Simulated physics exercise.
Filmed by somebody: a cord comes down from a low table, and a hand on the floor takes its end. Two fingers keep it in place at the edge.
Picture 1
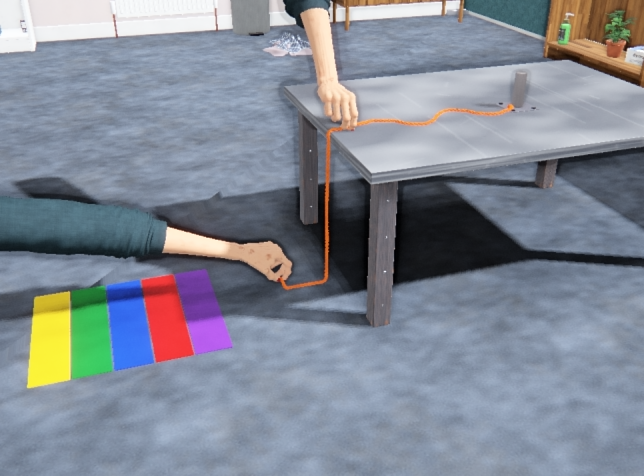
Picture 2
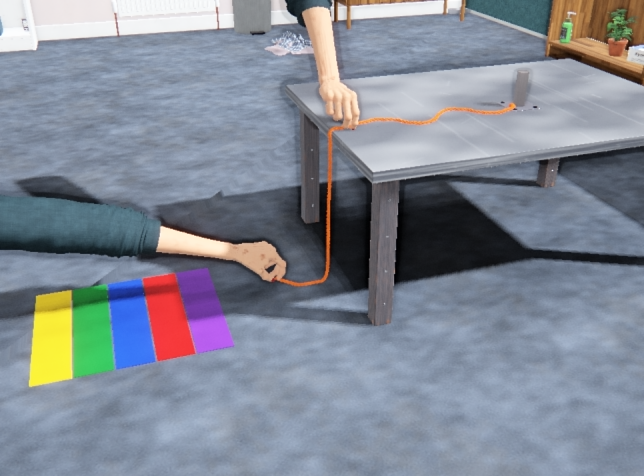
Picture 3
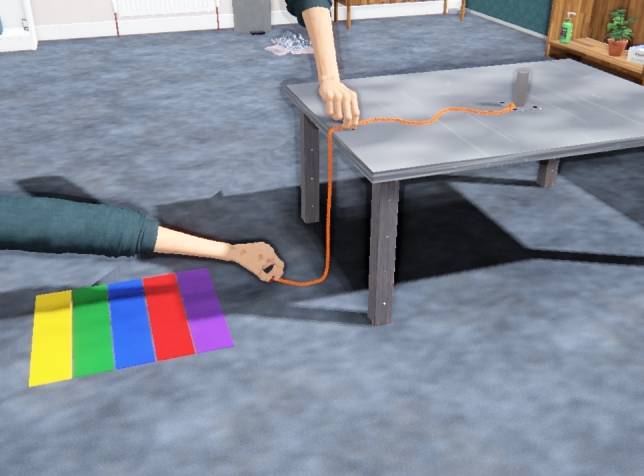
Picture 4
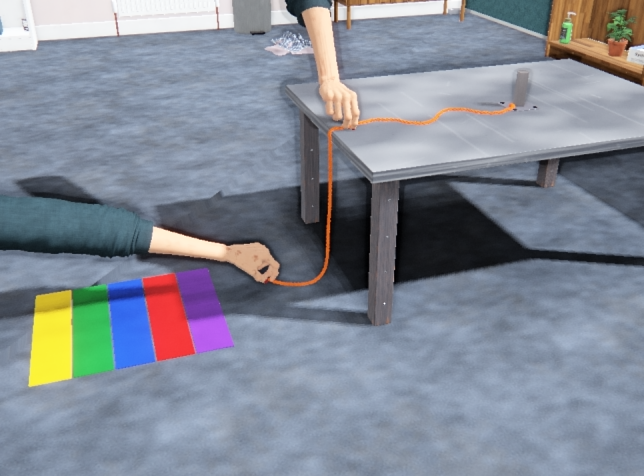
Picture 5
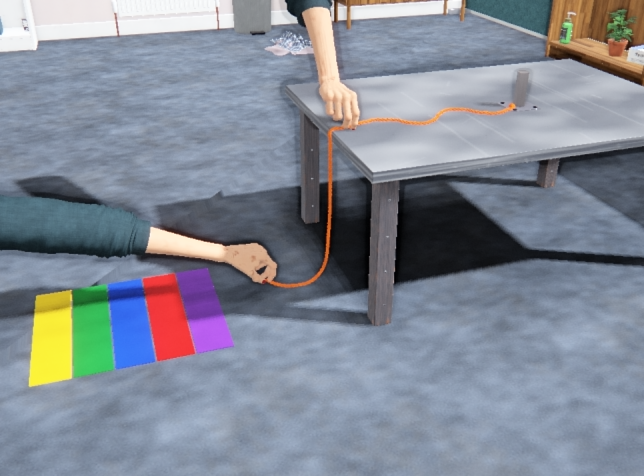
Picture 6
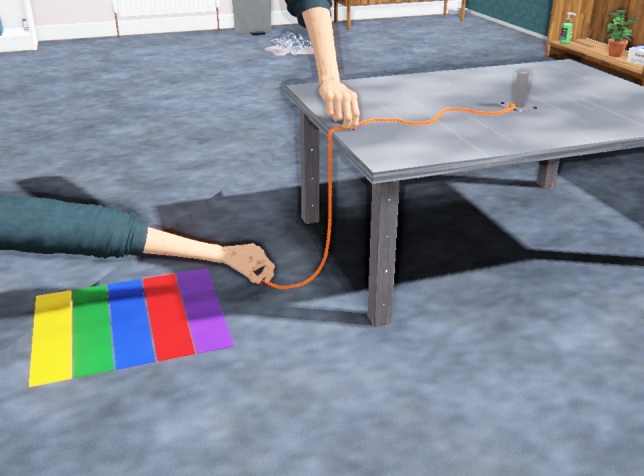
An orange cord runs in a wavy line across a grey table and drops over its near left edge to the carpet, in a room seen from slightly above. One hand presses it at the edge while another, in a dark green sleeve, holds its end near yellow, green, blue, red and purple stripes. The lower hand shifts very slightly left, the cord's bend rounding, while the view stays almost still.
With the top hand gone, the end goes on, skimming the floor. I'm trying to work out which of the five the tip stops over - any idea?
I would say the blue one.
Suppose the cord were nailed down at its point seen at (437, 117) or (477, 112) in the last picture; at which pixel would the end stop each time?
Respectively (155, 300) and (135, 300).
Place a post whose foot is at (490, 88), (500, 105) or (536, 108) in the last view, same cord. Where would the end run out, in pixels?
In order, it comes out close to (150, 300), (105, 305) and (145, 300).
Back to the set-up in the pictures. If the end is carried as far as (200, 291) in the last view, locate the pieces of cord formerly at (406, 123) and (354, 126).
One is near (376, 124), the other near (330, 144).
Soon after, end near (200, 291); over purple.
After that, end near (153, 299); over red.
At the stop, end near (125, 304); over blue. It gets as far as the blue strip.
